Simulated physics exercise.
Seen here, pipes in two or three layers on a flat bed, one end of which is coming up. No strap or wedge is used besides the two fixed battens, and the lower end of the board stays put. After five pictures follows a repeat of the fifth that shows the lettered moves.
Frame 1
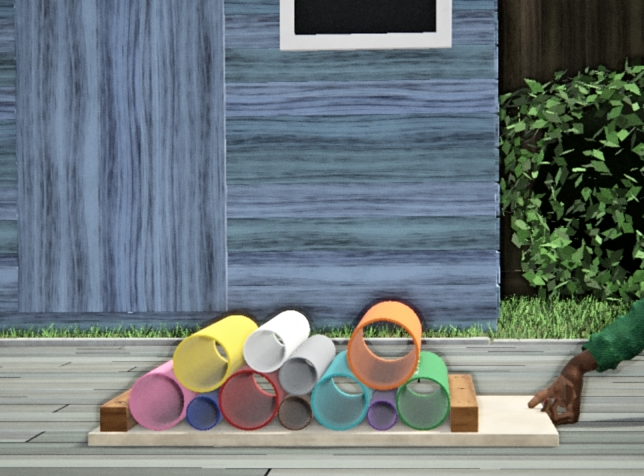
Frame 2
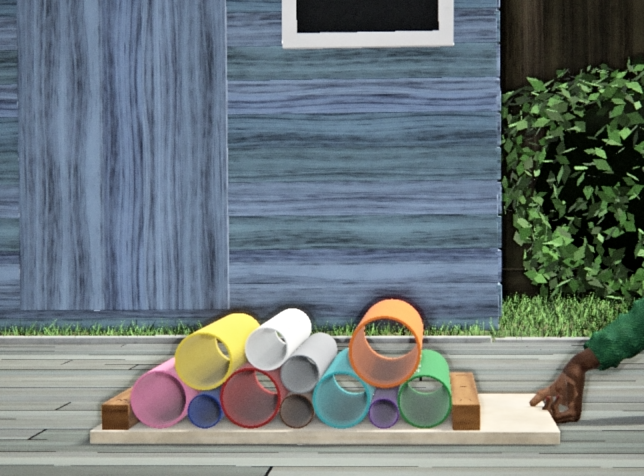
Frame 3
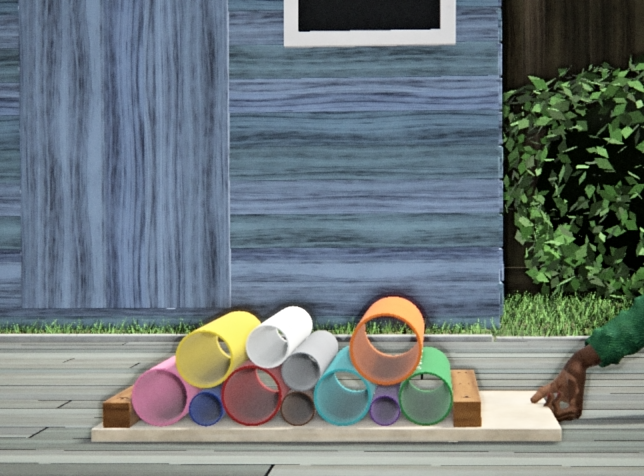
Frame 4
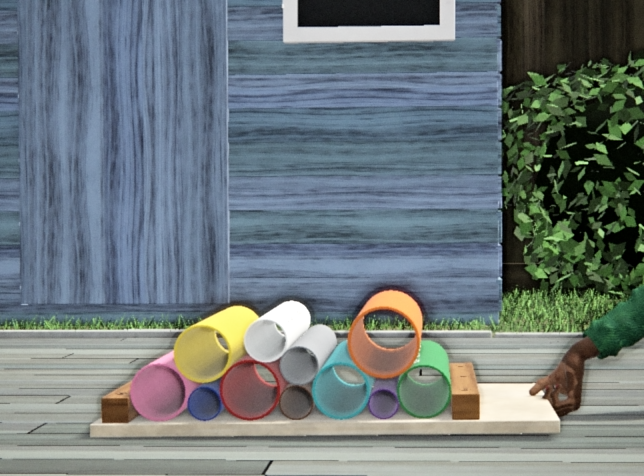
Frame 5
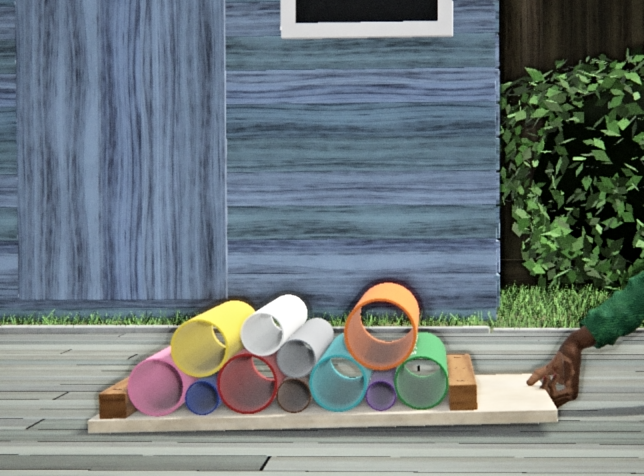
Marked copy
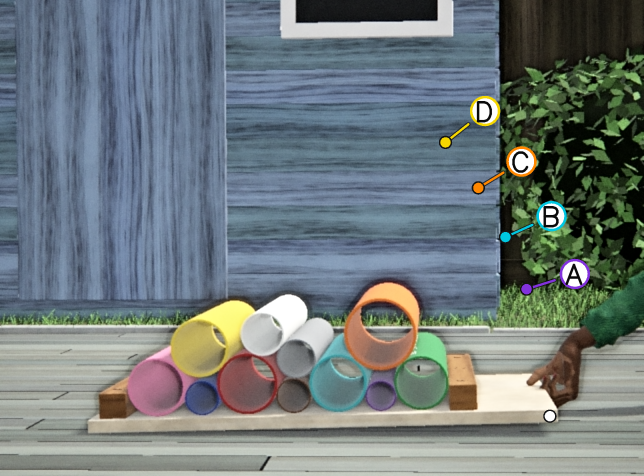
The clip shows colourful pipes stacked between wooden blocks on a pale board outside a blue wooden wall, as a green-sleeved hand grips the board's right end and raises it very slightly, the pipes keeping their arrangement.
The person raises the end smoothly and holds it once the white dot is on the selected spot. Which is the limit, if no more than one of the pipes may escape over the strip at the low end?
Stop at D.
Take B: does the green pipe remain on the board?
The green pipe: Yes.
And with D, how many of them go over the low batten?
At D the number is none.
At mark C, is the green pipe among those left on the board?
Yes.
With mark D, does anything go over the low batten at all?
No.
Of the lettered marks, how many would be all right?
Four of them.
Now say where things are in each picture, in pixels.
In the first frame, pink pipe (158, 401); red pipe (249, 400).
In the second frame, red pipe (250, 398); brown pipe (296, 411).
In the third frame, board (334, 402); turquoise pipe (343, 397); purple pipe (385, 411); yellow pipe (204, 359).
In the fourth frame, board (332, 396); pink pipe (160, 392); red pipe (250, 390).
In the fifth frame, board (330, 389); pink pipe (157, 387).
On the marked copy, A at (527, 289); B at (505, 237); C at (478, 188); D at (445, 142); the white dot at (550, 416).
Following D. Soon after the start, board at 20°.
Later, board at 38°.
In the end, board at 38°, none over the low batten.
As for the rest, A none over the low batten; B none over the low batten; C none over the low batten.
